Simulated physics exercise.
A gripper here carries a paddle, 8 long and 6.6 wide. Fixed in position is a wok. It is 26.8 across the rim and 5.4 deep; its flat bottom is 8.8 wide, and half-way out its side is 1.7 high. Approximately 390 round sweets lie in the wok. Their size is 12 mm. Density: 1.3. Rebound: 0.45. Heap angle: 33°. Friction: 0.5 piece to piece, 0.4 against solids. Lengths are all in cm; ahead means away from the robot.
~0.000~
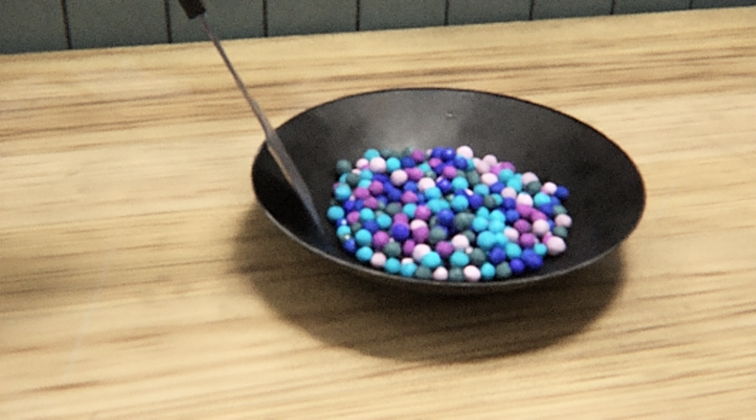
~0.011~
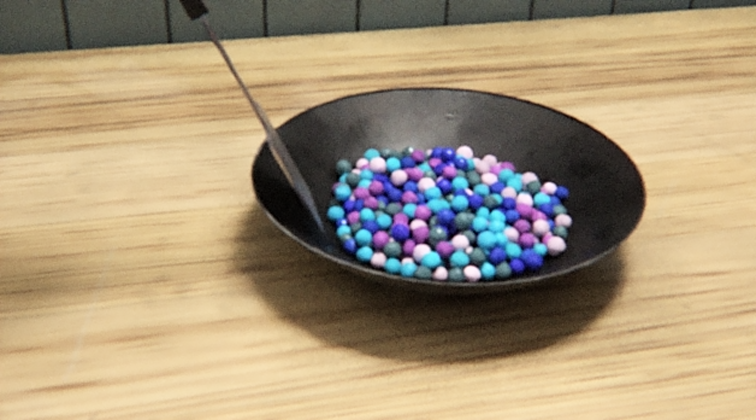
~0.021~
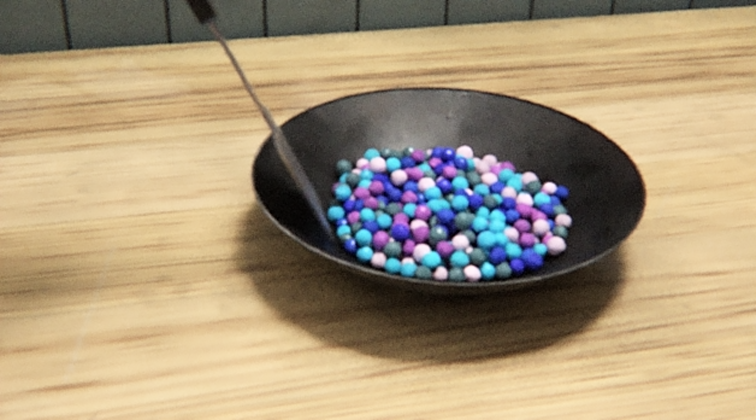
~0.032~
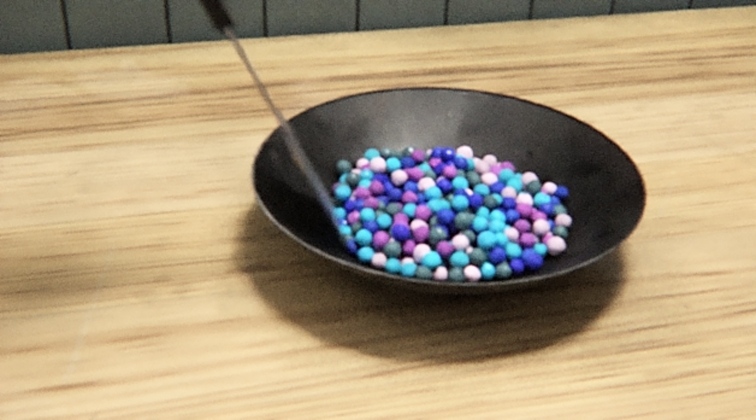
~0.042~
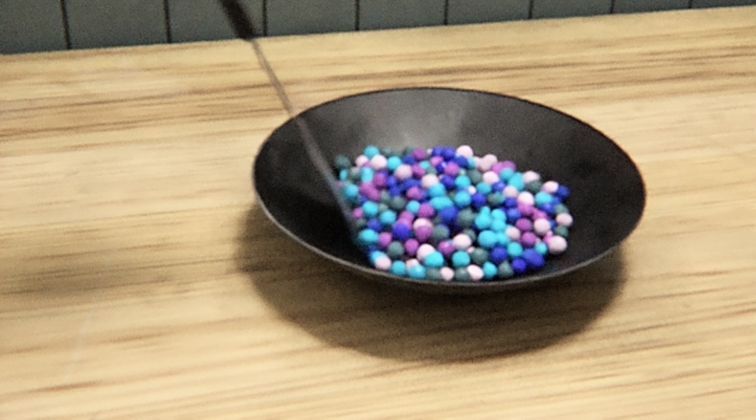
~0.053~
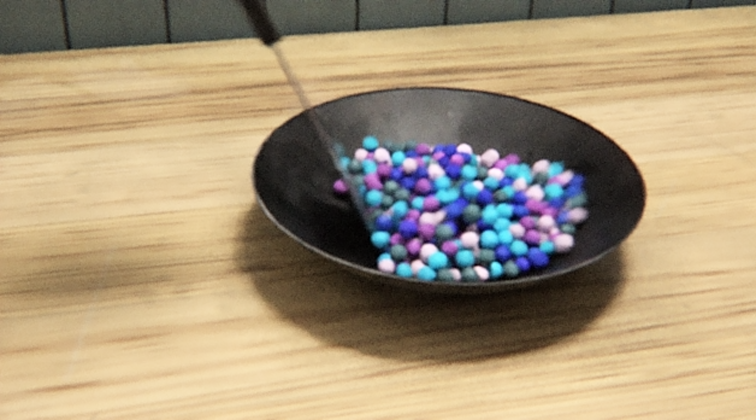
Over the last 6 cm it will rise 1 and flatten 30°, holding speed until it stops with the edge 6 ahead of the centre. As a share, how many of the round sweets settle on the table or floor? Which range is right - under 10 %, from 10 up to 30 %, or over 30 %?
Right range: From 10 up to 30 %.
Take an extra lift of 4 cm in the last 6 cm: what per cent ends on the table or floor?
25 per cent.
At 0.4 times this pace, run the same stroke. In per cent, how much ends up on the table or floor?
Roughly 5 per cent.
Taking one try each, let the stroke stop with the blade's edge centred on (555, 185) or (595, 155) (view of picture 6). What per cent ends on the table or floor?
I'd say roughly 40 per cent, then roughly 45 per cent.
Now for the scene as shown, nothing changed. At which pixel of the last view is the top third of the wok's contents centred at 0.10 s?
About pixel (501, 170).
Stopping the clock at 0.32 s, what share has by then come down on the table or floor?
15 %.
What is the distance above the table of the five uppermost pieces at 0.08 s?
Somewhere around 6 centimetres high.
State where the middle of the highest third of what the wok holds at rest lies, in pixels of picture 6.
Pixel position: Approx. (565, 180).
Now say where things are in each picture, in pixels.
The paddle top edge at (262, 123), sloping 65°; upper third of the load around (445, 202), from x 335 to 565, top at y 155; 386 in the wok, in the first frame.
The paddle top edge at (264, 123), sloping 65°; upper third of the load around (445, 202), from x 335 to 565, top at y 155, in the second frame.
The paddle top edge at (271, 127), sloping 65°; upper third of the load around (445, 202), from x 335 to 565, top at y 155, in the third frame.
The paddle top edge at (287, 134), sloping 65°; upper third of the load around (445, 201), from x 340 to 565, top at y 155, in the fourth frame.
The paddle top edge at (308, 141), sloping 65°; upper third of the load around (447, 199), from x 340 to 565, top at y 155, in the fifth frame.
The paddle top edge at (329, 146), sloping 65°; upper third of the load around (454, 190), from x 335 to 575, top at y 145; 386 in the wok, in the sixth frame.
After 0.08 s, sloping 65°, highest piece 7 above the table; 386 in the wok.
After 0.10 s, sloping 56°, highest piece 9 above the table; 376 in the wok, 10 on the blade or in flight.
After 0.32 s, sloping 35°, highest piece 7 above the table; 315 in the wok, 64 on the table or floor, 7 on the blade or in flight.
After 1.37 s, sloping 35°, highest piece 6 above the table; 313 in the wok, 73 on the table or floor.
In the end, 313 in the wok, 73 on the table or floor. That is 19 % on the table or floor.
